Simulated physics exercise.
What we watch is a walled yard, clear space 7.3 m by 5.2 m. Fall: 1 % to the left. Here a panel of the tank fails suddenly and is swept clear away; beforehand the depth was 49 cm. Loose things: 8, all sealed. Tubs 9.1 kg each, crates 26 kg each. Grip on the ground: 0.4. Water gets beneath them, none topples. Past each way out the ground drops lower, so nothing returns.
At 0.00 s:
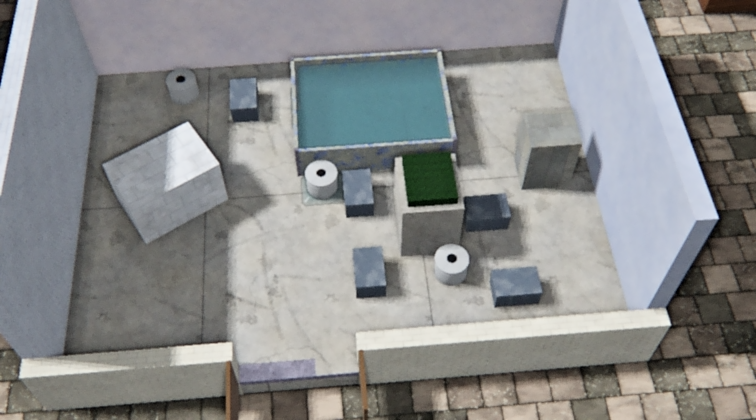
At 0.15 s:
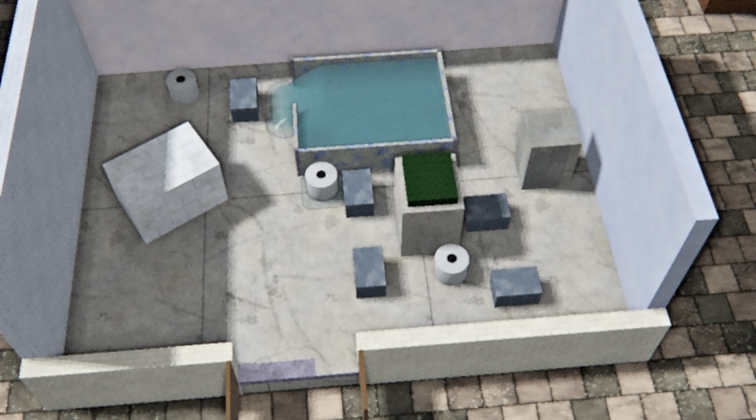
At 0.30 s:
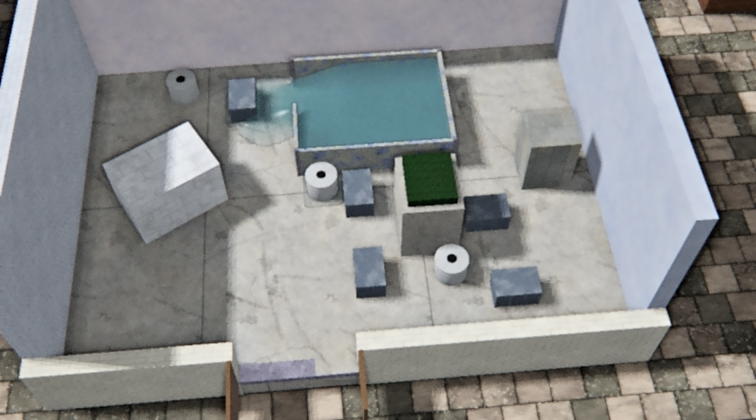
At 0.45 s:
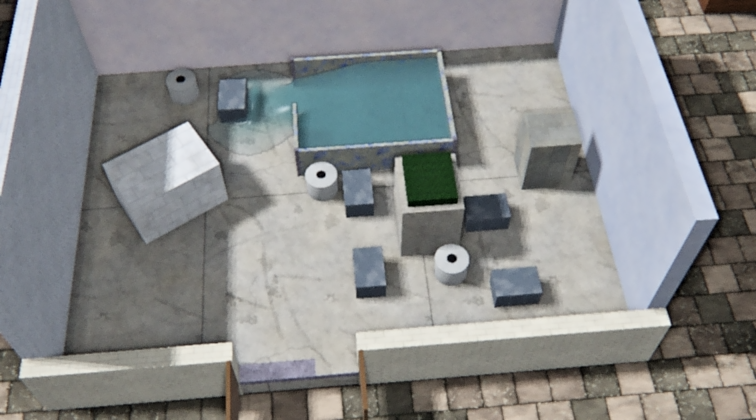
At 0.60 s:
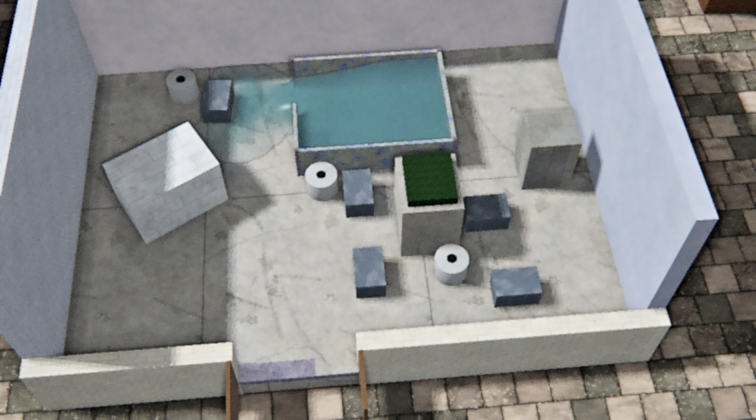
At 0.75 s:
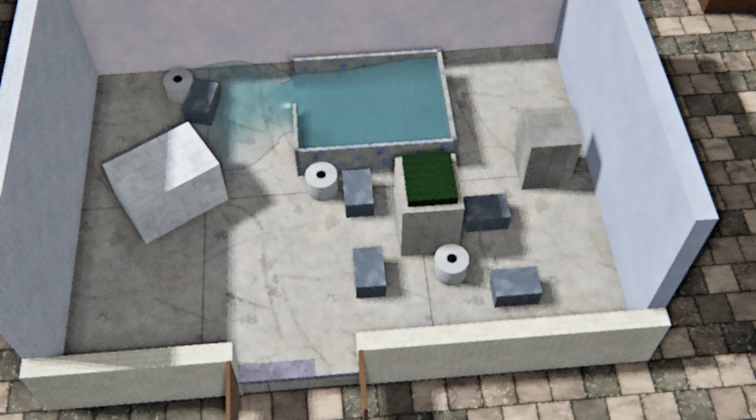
Water spills from the pool's left side and pushes a dark block left against a pale cylinder.
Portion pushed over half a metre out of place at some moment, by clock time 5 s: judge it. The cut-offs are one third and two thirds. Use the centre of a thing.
The share is below one third.
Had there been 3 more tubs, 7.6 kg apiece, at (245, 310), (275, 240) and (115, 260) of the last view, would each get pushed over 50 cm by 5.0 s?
Outcome: Stays within first, stays within next, breaks the threshold last.
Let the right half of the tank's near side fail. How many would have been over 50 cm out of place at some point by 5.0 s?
3.
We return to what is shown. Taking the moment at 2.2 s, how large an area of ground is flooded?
Around 12.0 m2 of it.
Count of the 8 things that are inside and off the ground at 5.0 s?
I count 2.
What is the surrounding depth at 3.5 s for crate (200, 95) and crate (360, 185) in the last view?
About 13 and 0 cm.
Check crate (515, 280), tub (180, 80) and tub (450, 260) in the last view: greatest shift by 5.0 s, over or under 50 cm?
Result, in order: Undershooting / overshooting / undershooting.
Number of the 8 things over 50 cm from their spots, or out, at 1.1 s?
By that time the total stands at 1.
After 1.1 s 1 of 8 are over 50 cm from their spots; 0 afloat.
After 2.2 s 2 of 8 are over 50 cm from their spots; 2 afloat.
After 3.5 s 2 of 8 are over 50 cm from their spots; 1 afloat.
After 5.0 s 2 of 8 are over 50 cm from their spots, and 2 have been at some point; 2 afloat.
